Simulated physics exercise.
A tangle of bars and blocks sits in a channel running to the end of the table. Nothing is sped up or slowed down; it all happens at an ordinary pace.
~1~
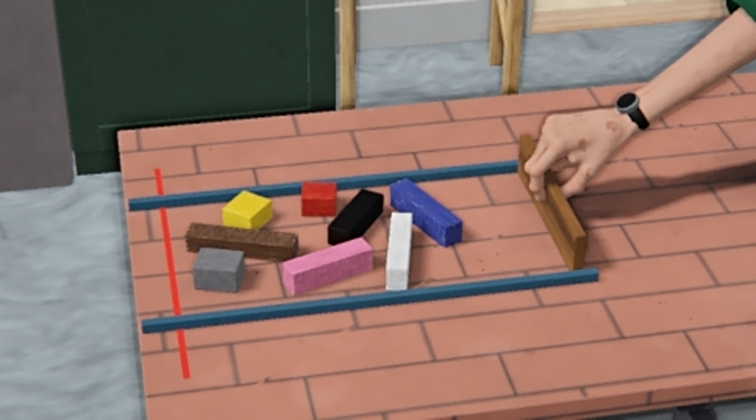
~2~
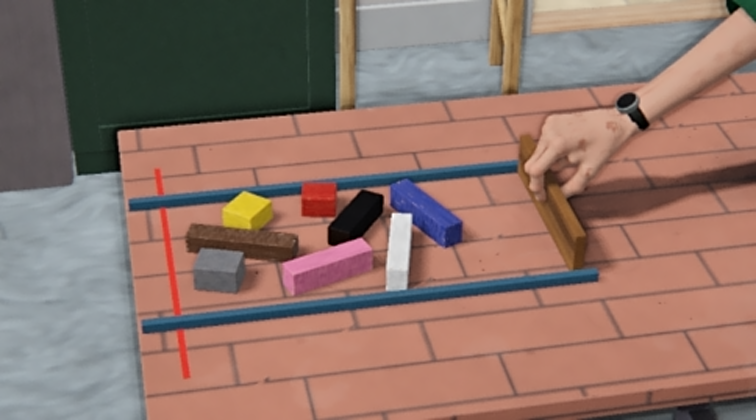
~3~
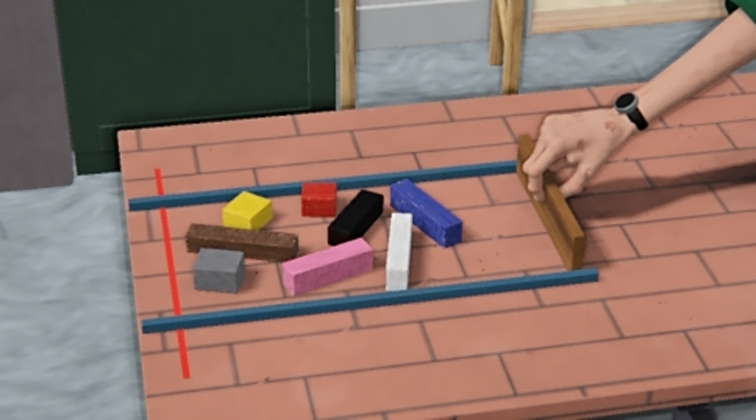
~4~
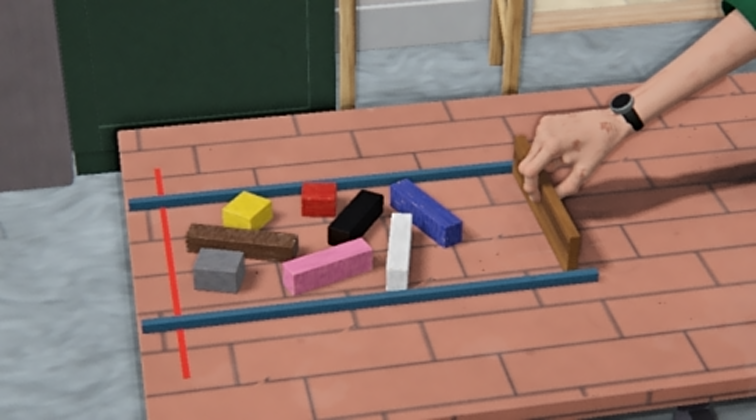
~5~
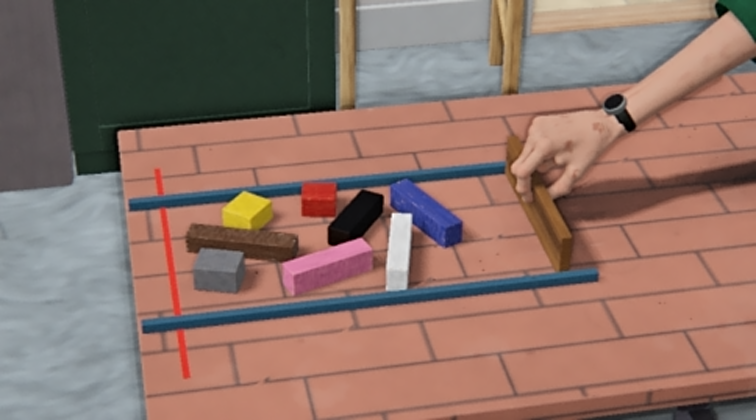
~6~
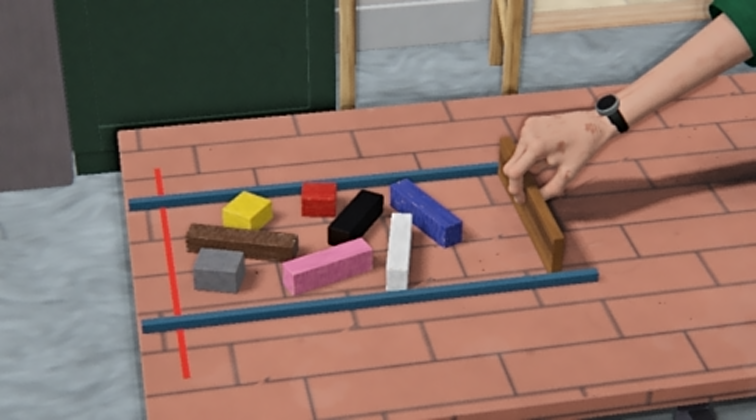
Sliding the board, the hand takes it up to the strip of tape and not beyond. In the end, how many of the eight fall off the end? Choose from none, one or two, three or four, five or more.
Final count: Five or more.
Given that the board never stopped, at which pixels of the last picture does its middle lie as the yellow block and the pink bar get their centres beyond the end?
Yellow block: (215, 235); pink bar: (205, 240).
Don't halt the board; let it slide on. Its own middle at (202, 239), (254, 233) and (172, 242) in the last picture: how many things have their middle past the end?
Per position: 4 / 0 / 6.
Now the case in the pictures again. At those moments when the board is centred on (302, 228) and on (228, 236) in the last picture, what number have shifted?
First position 8; second position 8.
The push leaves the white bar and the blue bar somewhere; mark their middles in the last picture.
Same order as the question: First (148, 284), second (157, 240).
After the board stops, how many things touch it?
Contact count: 2.
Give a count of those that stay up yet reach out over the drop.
It comes to 1.
Soon after, none off yet; grey block at rest near (219, 271); brown bar at rest near (242, 243); yellow block at rest near (248, 213).
In the end, the number that fall off is five or more; gone, black stick, red block, pink bar, yellow block, brown bar and grey block.
